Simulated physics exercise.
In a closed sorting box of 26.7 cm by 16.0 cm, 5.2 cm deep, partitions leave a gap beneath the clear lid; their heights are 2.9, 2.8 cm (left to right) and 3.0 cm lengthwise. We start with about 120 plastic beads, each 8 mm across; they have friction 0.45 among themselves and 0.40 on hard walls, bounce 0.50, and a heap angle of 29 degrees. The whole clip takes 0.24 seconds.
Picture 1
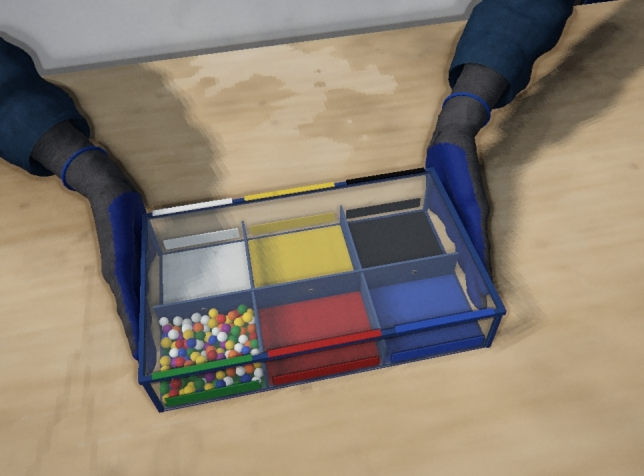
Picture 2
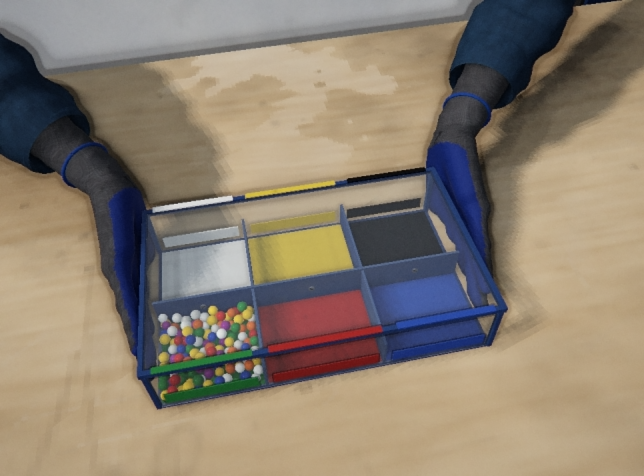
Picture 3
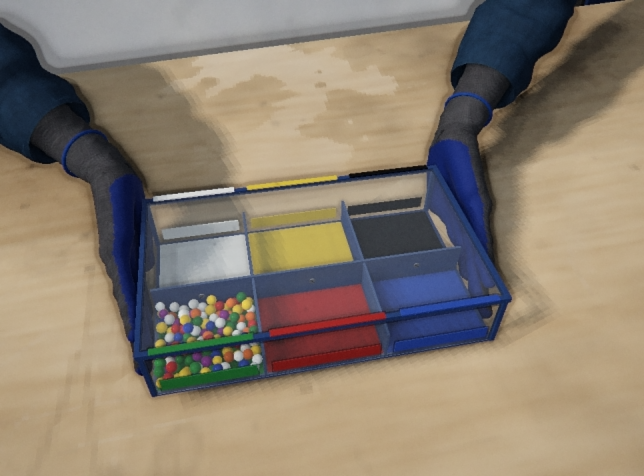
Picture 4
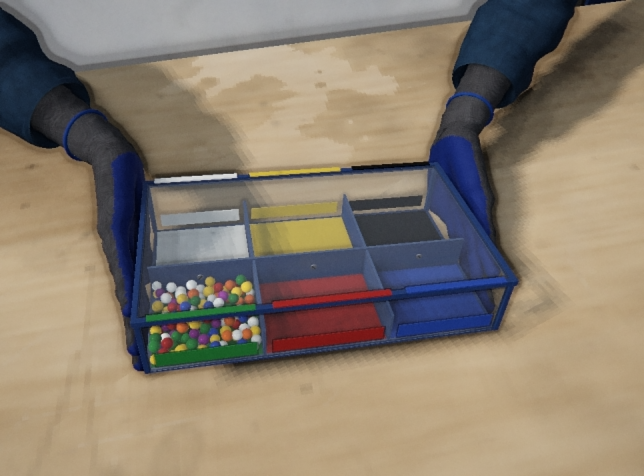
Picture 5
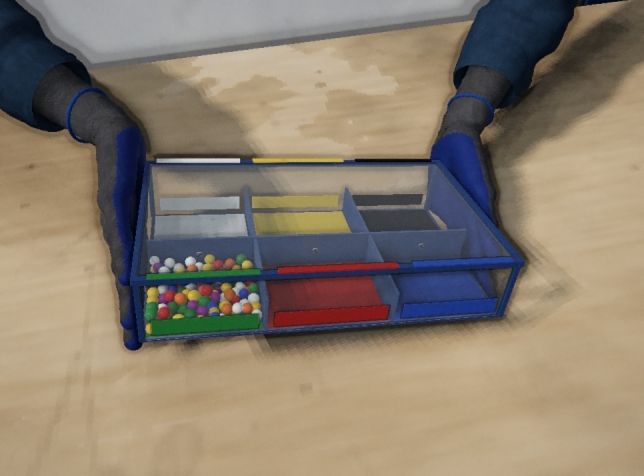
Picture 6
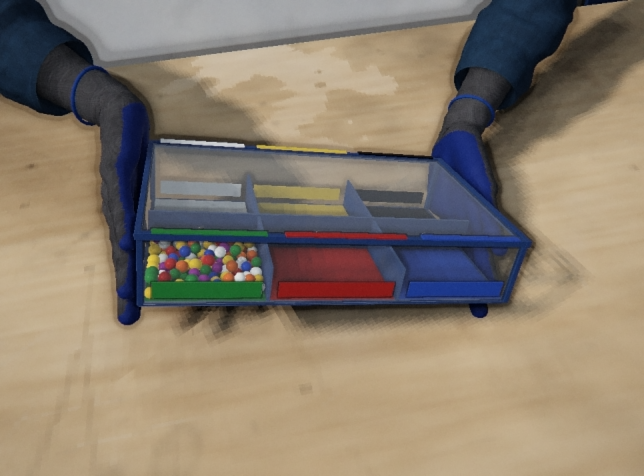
Two gloved hands gradually tilting a clear-lidded box of coloured compartments, the multicoloured beads staying in the front left green section.
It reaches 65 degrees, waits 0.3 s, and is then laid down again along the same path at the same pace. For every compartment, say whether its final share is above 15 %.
Red: No, blue: No, green: Yes, yellow: Yes, white: No, black: No.
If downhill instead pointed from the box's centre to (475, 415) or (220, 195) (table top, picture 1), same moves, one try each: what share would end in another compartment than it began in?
Near 15 and 5 percent, in that order.
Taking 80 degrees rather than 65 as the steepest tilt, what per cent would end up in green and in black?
Then the green compartment would keep 30 per cent and the black one 40 per cent.
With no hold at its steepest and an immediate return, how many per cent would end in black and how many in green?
In per cent: Black 0, green 65.
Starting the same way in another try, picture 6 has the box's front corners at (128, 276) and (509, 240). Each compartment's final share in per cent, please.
Red 0; blue 0; green 85; yellow 5; white 5; black 0.
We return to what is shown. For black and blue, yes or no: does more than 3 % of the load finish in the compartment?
For black, it does; for blue, it does not.
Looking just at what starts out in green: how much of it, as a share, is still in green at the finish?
About 70 in a hundred.
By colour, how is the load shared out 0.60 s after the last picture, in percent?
In per cent: Red 0, blue 0, green 75, yellow 15, white 0, black 5.
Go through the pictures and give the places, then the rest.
Box tilt 0 degrees, front corners at (145, 378) and (499, 310); green 100 %, in the first picture.
Box tilt 1 degrees, front corners at (143, 372) and (500, 307), in the second picture.
Box tilt 5 degrees, front corners at (140, 354) and (504, 297), lowest corner right back, in the third picture.
Box tilt 11 degrees, front corners at (137, 321) and (510, 280), lowest corner right back, in the fourth picture.
Box tilt 17 degrees, front corners at (137, 279) and (517, 261), lowest corner right back, in the fifth picture.
Box tilt 23 degrees, front corners at (141, 234) and (523, 242), lowest corner right back; green 100 %, in the sixth picture.
Then, 0.60 s after the last picture, tilt 65 degrees; green 75 %, yellow 15 %, black 5 %.
Then, 1.01 s after the last picture, tilt 34 degrees; green 70 %, yellow 20 %, white 5 %, black 5 %.
Then, 1.49 s after the last picture, tilt 0 degrees; green 70 %, yellow 20 %, white 5 %, black 5 %.
In the end, red 0 %, blue 0 %, green 70 %, yellow 20 %, white 5 %, black 5 %.
